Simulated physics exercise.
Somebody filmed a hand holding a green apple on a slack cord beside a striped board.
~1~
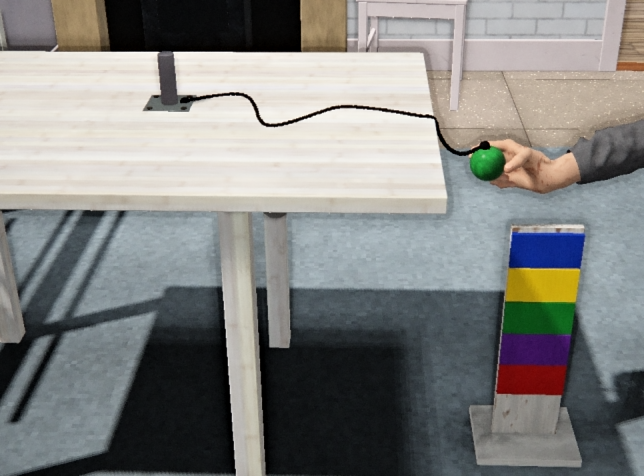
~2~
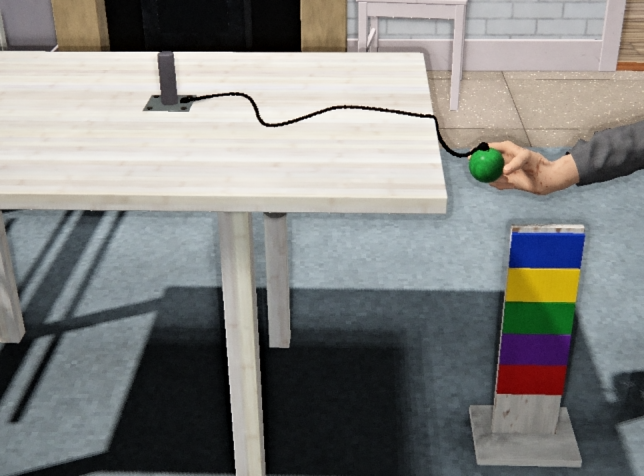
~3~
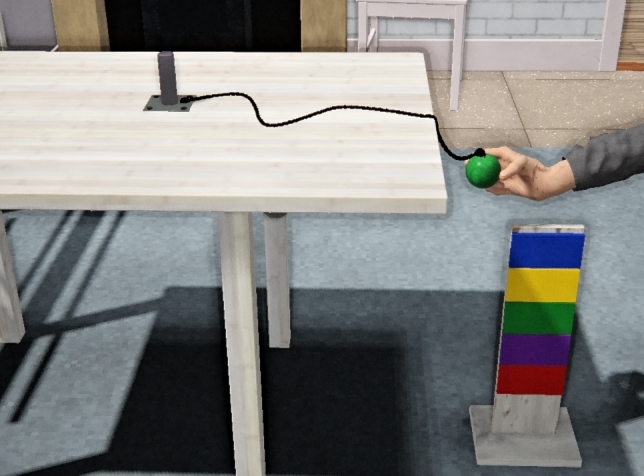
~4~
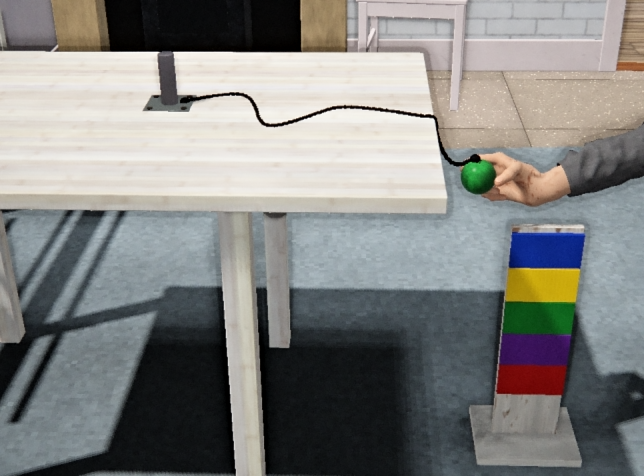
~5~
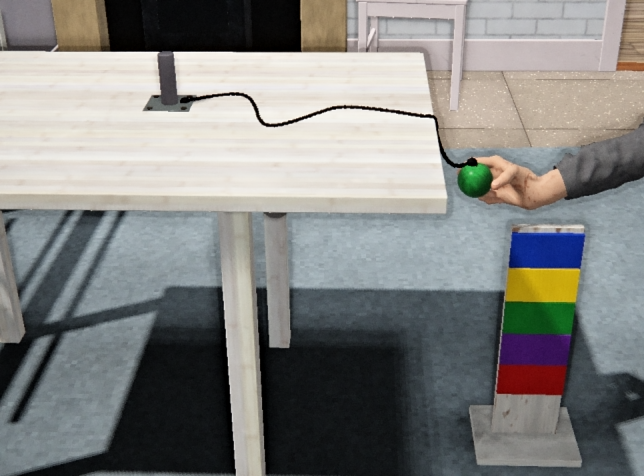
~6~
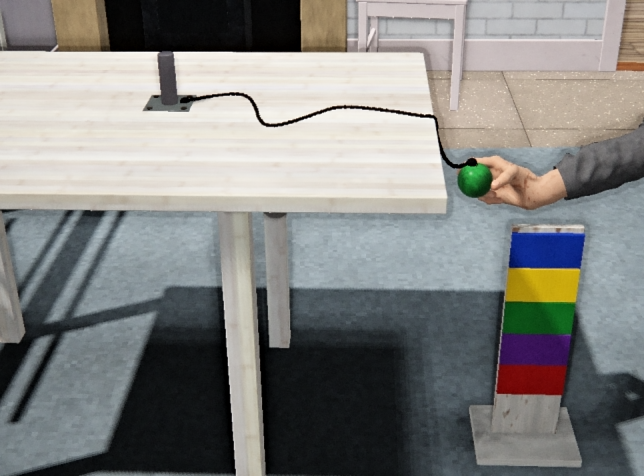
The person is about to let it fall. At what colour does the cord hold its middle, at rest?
At yellow.
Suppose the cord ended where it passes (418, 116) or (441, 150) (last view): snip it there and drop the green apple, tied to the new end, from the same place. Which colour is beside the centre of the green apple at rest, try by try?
Try by try: No band; blue.
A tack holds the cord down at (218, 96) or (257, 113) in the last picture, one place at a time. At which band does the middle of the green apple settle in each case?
One after the other, yellow; blue.
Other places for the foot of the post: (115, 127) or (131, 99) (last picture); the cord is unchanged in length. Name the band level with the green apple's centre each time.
In that order: Blue; blue.
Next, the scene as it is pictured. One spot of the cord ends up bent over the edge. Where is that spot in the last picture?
Near (355, 108).
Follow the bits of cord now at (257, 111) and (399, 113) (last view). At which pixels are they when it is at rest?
At (294, 110), then (433, 169).
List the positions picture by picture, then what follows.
In the first frame, green apple (488, 163); blue (547, 252); yellow (543, 286); green (539, 319); purple (535, 351); red (531, 381).
In the second frame, green apple (487, 165); cord through (216, 96) (256, 108) (295, 121) (355, 108) (431, 119).
In the third frame, green apple (483, 171).
In the fourth frame, green apple (479, 177); cord through (216, 96) (256, 108) (295, 121) (355, 108) (431, 119).
In the fifth frame, green apple (475, 180).
In the sixth frame, green apple (475, 180); cord through (216, 96) (256, 108) (295, 121) (355, 108) (431, 119).
Early on, apple near (418, 275); level with yellow.
Midway, apple near (444, 282); level with yellow.
Finally, apple near (433, 283); level with yellow. Its centre hangs level with the yellow band.
